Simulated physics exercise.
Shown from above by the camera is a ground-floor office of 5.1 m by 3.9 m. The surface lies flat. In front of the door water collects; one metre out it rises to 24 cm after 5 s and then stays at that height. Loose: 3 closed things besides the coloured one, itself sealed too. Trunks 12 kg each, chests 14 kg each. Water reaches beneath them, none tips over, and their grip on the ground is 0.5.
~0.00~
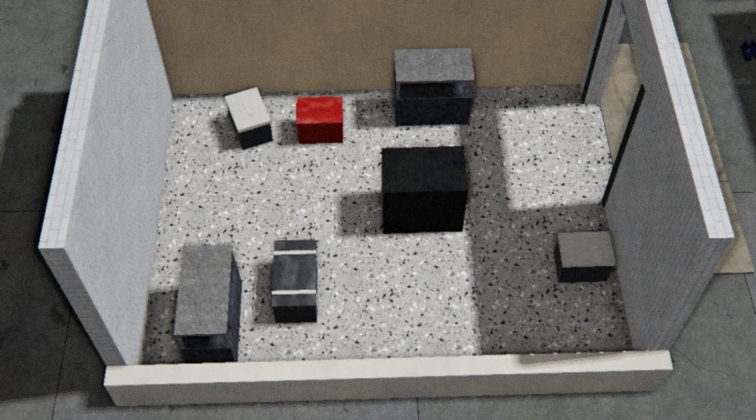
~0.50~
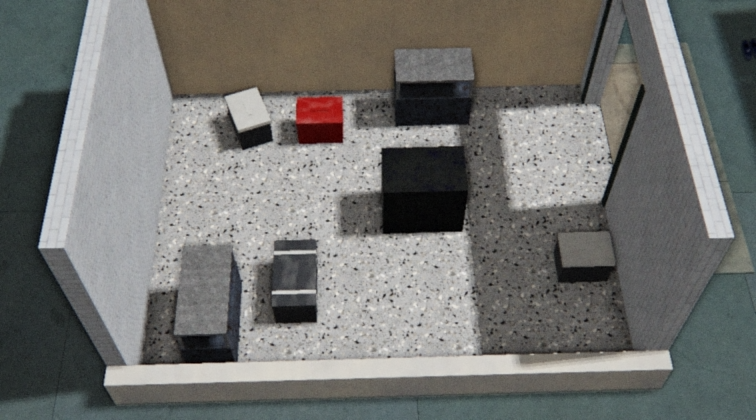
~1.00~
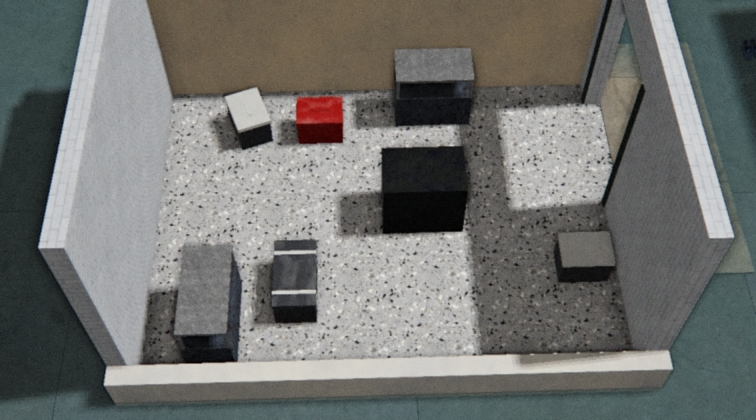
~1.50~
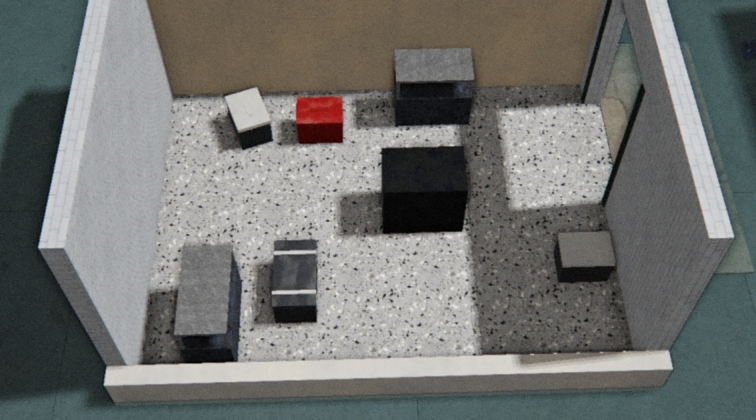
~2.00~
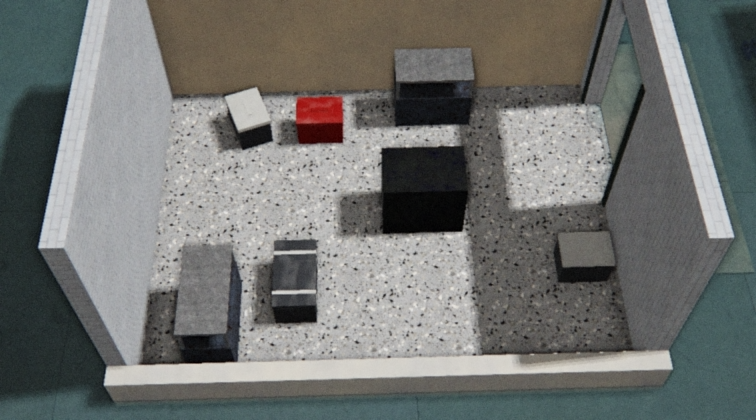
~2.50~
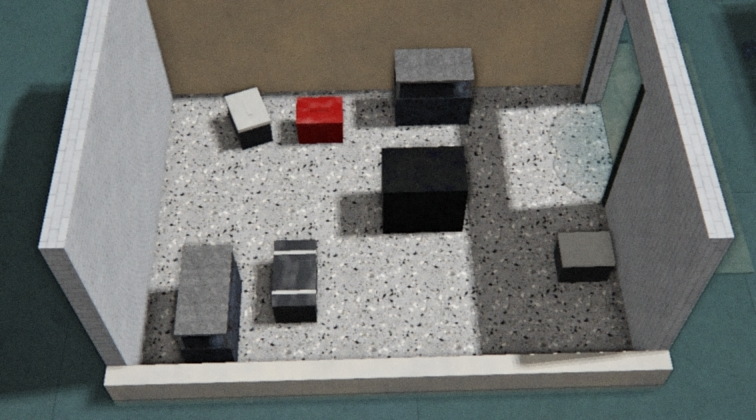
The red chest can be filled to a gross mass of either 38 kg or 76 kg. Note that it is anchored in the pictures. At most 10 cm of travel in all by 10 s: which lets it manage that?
I'd wager both choices work.
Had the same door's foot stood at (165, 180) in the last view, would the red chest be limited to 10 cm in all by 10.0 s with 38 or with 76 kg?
The light one suffices.
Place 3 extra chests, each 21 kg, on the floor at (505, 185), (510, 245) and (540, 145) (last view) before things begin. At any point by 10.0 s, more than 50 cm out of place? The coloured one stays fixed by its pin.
The first comes out above the threshold, the second above the threshold, the third above the threshold.
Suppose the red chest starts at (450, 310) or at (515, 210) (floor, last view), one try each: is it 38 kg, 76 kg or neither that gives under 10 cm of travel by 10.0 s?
Log: Try 1 the lighter pick works; try 2 the lighter pick works.
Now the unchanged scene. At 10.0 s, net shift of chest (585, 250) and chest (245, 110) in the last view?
In turn: 0 cm, 10 cm.
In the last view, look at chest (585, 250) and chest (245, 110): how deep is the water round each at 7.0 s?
Depth approx. 1 cm / 4 cm.
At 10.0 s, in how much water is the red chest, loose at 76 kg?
Close to 9 cm deep.
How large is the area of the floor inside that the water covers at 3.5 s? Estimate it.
Some 2.5 m2.
After 3.5 s the red chest would be 0 cm from its start with 38 kg and 0 cm from its start with 76 kg; 0 cm of water round it then.
After 4.5 s the red chest would be 0 cm from its start with 38 kg and 0 cm from its start with 76 kg; 0 cm of water round it then.
After 7.0 s the red chest would be 0 cm from its start with 38 kg and 0 cm from its start with 76 kg; 7 cm of water round it then.
After 10.0 s the red chest would be 0 cm from its start with 38 kg and 0 cm from its start with 76 kg; 9 cm of water round it then.
